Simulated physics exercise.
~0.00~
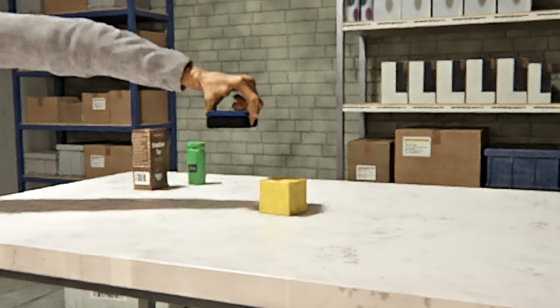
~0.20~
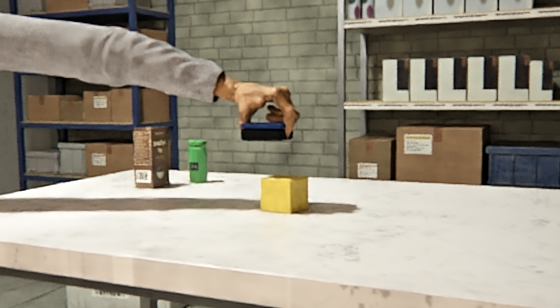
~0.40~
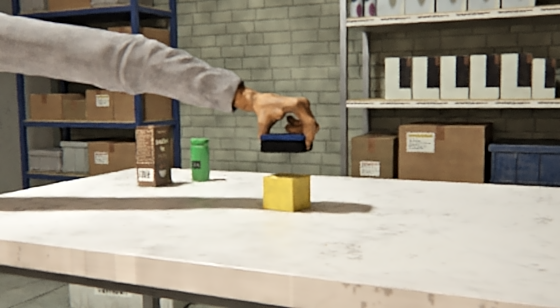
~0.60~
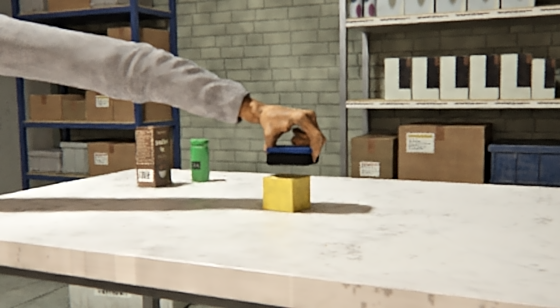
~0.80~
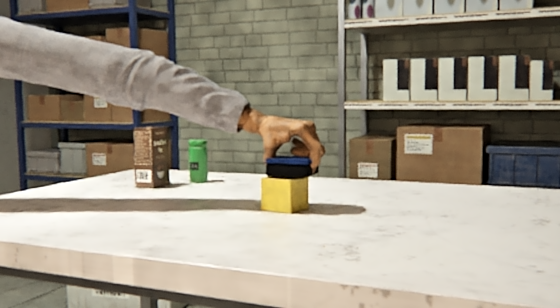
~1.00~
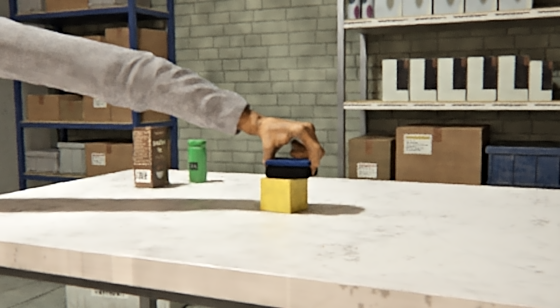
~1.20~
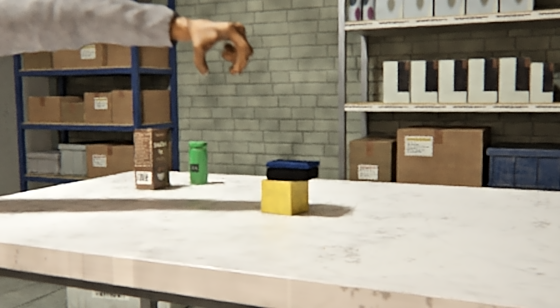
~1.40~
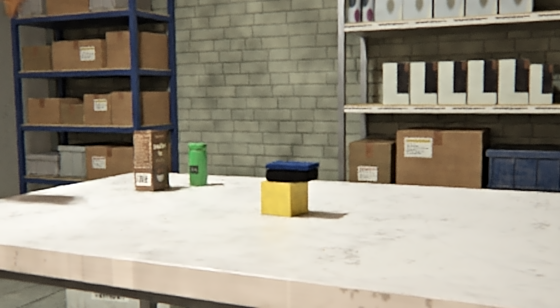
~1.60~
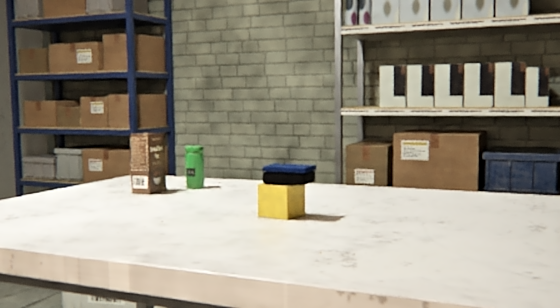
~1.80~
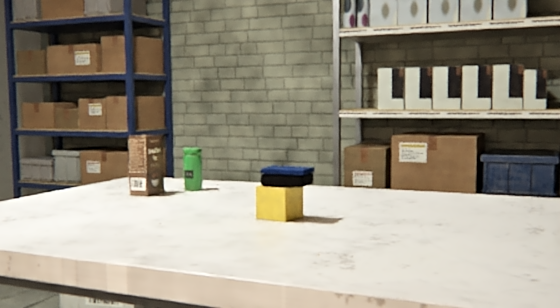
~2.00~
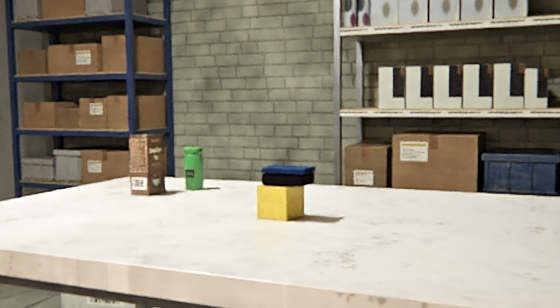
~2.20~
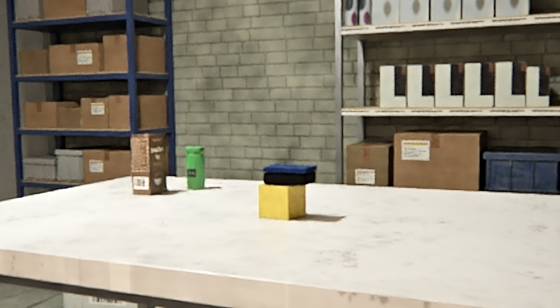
On a white tabletop in a storeroom, a hand carries a black sponge to the right, lowers it onto a yellow block and withdraws, while a brown carton and a green shaker stand nearby. The sponge stays balanced on the block.
